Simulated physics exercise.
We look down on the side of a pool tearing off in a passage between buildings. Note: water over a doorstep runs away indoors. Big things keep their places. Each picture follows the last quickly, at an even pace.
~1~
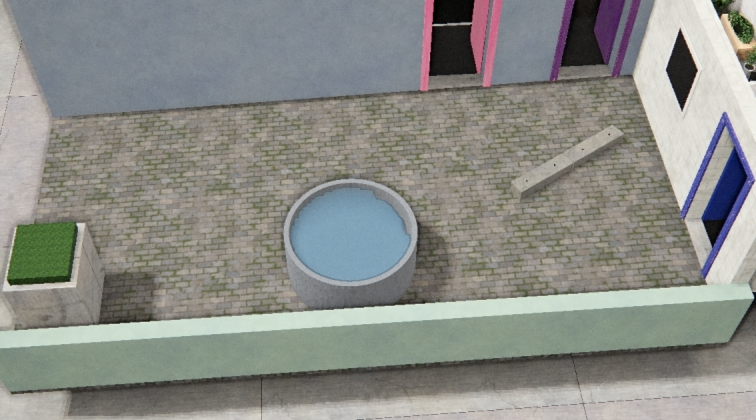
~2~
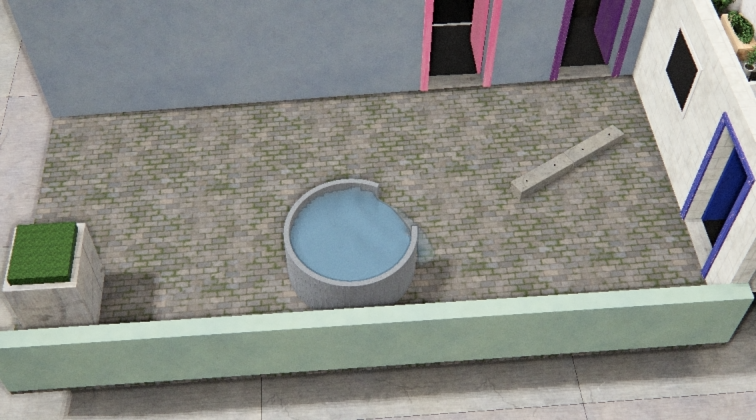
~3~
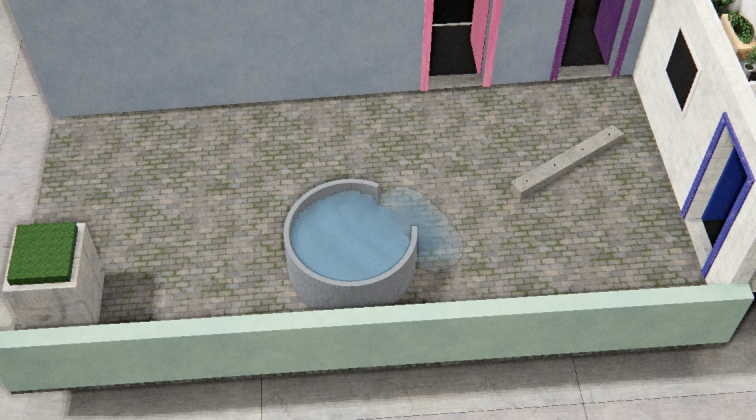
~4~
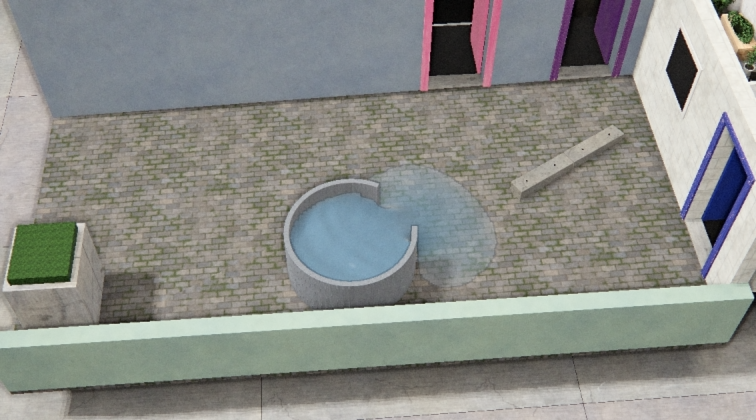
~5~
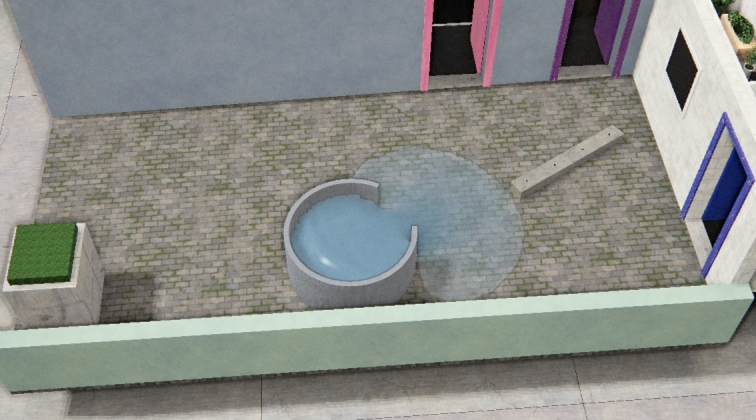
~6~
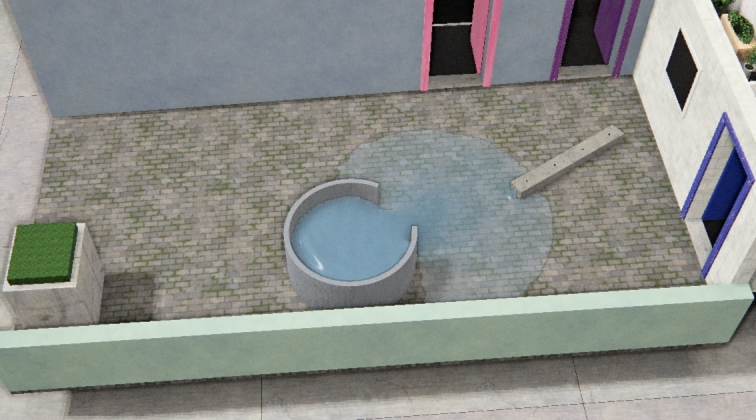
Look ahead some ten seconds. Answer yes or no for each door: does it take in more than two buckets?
Blue door: Yes; pink door: Yes; purple door: Yes.
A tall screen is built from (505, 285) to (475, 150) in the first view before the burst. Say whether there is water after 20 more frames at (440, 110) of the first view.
At that spot: Submerged.
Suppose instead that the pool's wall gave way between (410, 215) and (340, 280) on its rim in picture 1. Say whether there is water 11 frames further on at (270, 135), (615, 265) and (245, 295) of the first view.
Going through them, the first would be still bare, the next submerged and the last submerged.
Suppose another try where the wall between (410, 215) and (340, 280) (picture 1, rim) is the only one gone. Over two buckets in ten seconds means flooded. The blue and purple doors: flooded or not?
Well, the blue door crosses the threshold, while the purple door crosses the threshold.
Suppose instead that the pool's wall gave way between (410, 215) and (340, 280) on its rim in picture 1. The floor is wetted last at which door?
Last in line is the pink door.
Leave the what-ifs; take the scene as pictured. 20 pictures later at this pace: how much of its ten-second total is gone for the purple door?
Estimate: Roughly 60 %.
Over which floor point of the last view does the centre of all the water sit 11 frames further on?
About (443, 217).
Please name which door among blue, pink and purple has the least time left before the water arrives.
That's the door marked pink.
A moment on, water covers 35 % of the floor; the blue door not reached, the pink door wet at the sill, nothing in, the purple door not reached.
Next, water covers 45 % of the floor; the blue door under two buckets in, the pink door over two buckets in, the purple door under two buckets in.
Then, water covers 50 % of the floor; the blue door over two buckets in, the pink door over two buckets in, the purple door over two buckets in.
Later, water covers 50 % of the floor; the blue door over two buckets in, the pink door over two buckets in, the purple door over two buckets in.
In the end, water covers 75 % of the floor; the blue door over two buckets in, the pink door over two buckets in, the purple door over two buckets in.
